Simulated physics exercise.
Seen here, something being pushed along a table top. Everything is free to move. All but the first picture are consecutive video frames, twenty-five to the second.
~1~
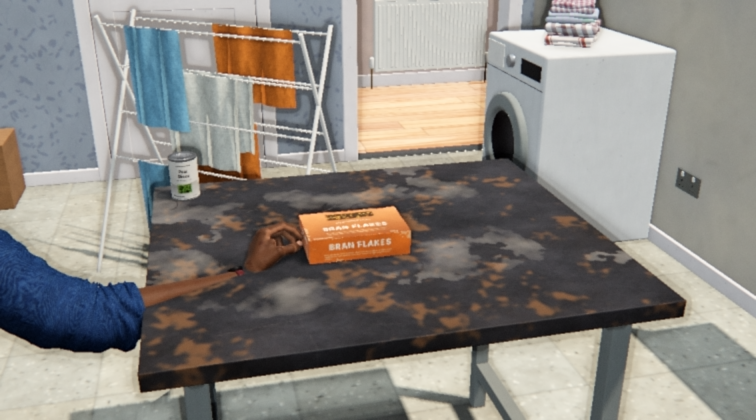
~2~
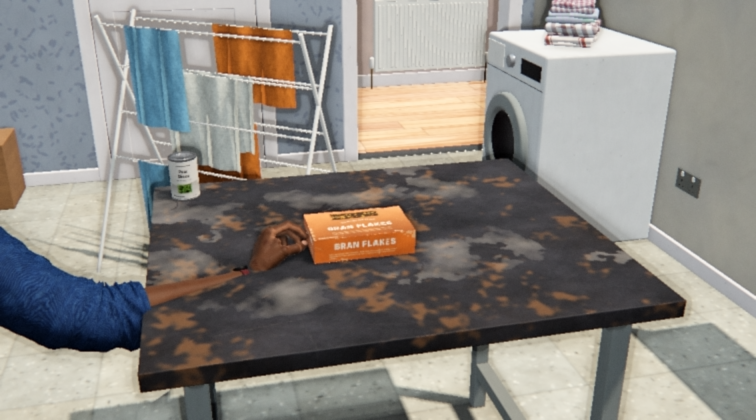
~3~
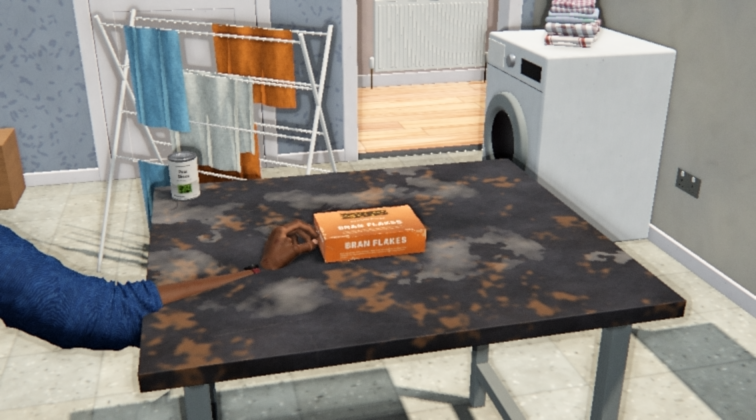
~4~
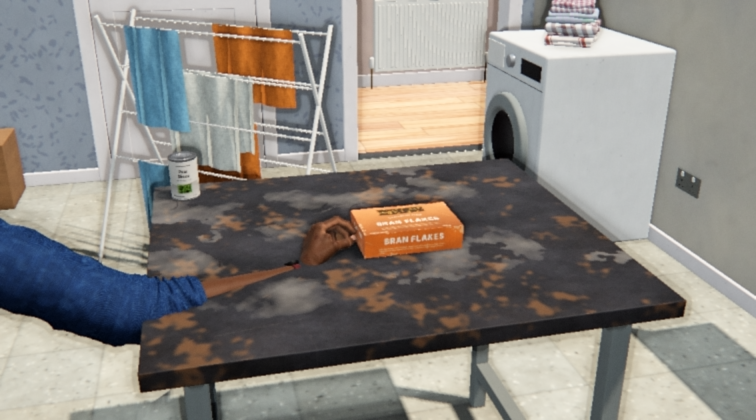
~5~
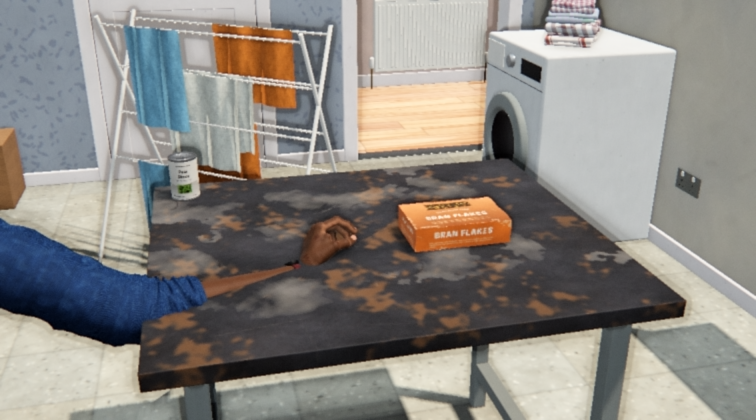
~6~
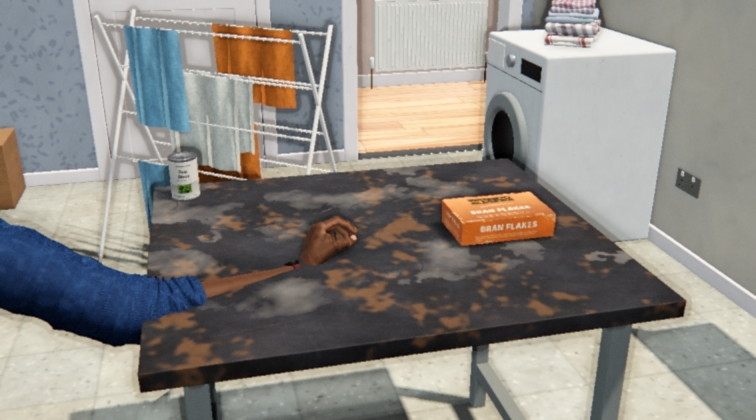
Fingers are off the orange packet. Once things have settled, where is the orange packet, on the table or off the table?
The orange packet goes over the edge.
Then, 0.20 s past the last view, orange packet now off the table.
Then, 0.40 s past the last view, things are still on the move.
Then, 0.60 s past the last view, as before.
Finally, off the table, orange packet.
